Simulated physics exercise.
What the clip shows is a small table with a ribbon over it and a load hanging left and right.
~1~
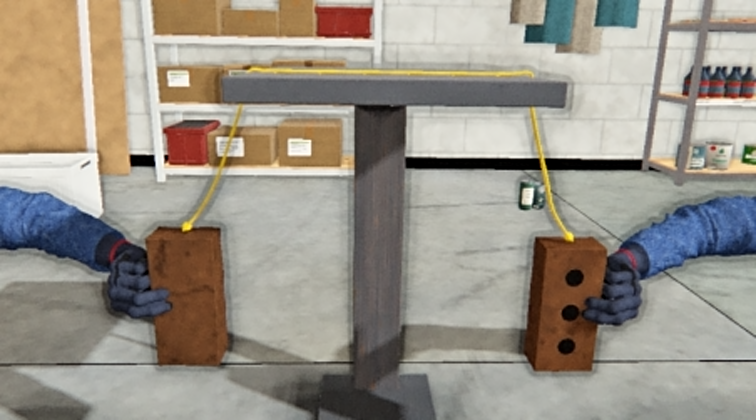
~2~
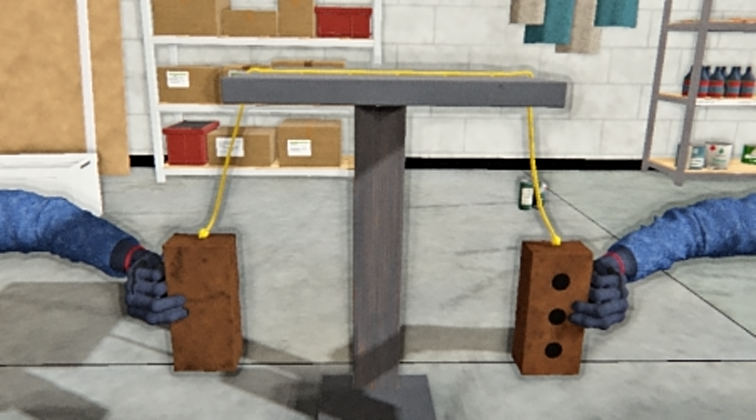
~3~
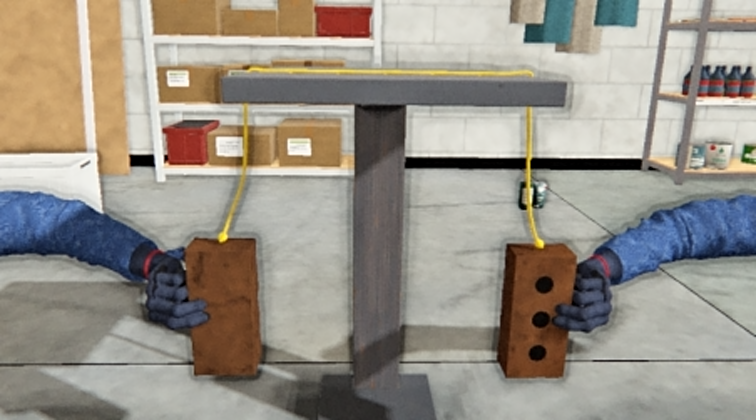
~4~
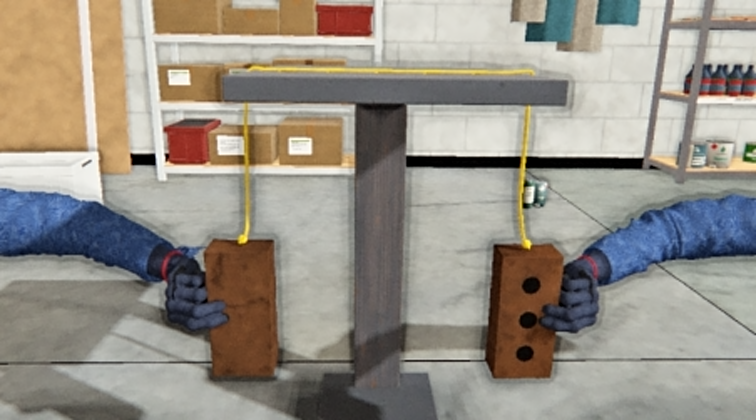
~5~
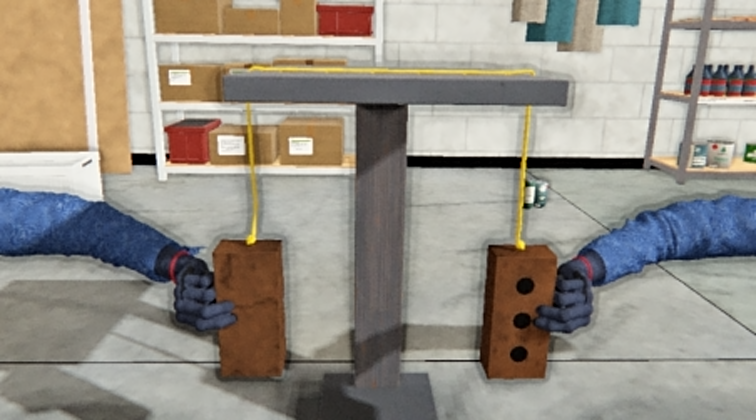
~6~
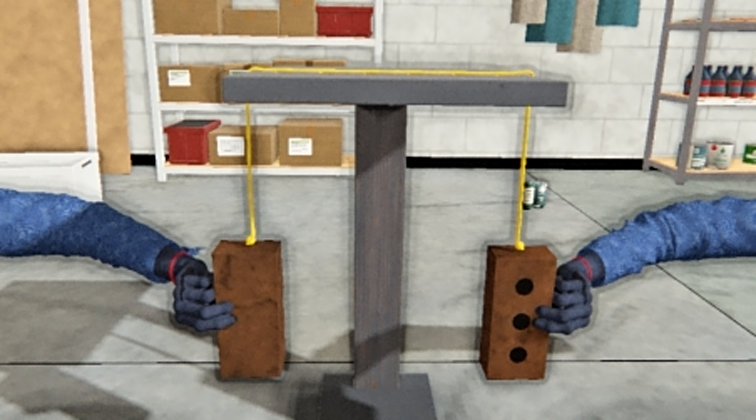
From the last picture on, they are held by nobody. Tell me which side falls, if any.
Looks like it will remain at rest.
Then, 0.16 s after the last picture, left brick hanging as before near (252, 311); right brick hanging as before near (515, 315).
Then, 0.56 s after the last picture, left brick hanging as before near (264, 312); right brick hanging as before near (505, 315).
Then, 1.36 s after the last picture, left brick hanging as before near (252, 312); right brick hanging as before near (515, 315).
At rest, left brick hanging as before near (265, 312); right brick hanging as before near (504, 315). The ribbon stays as it is.
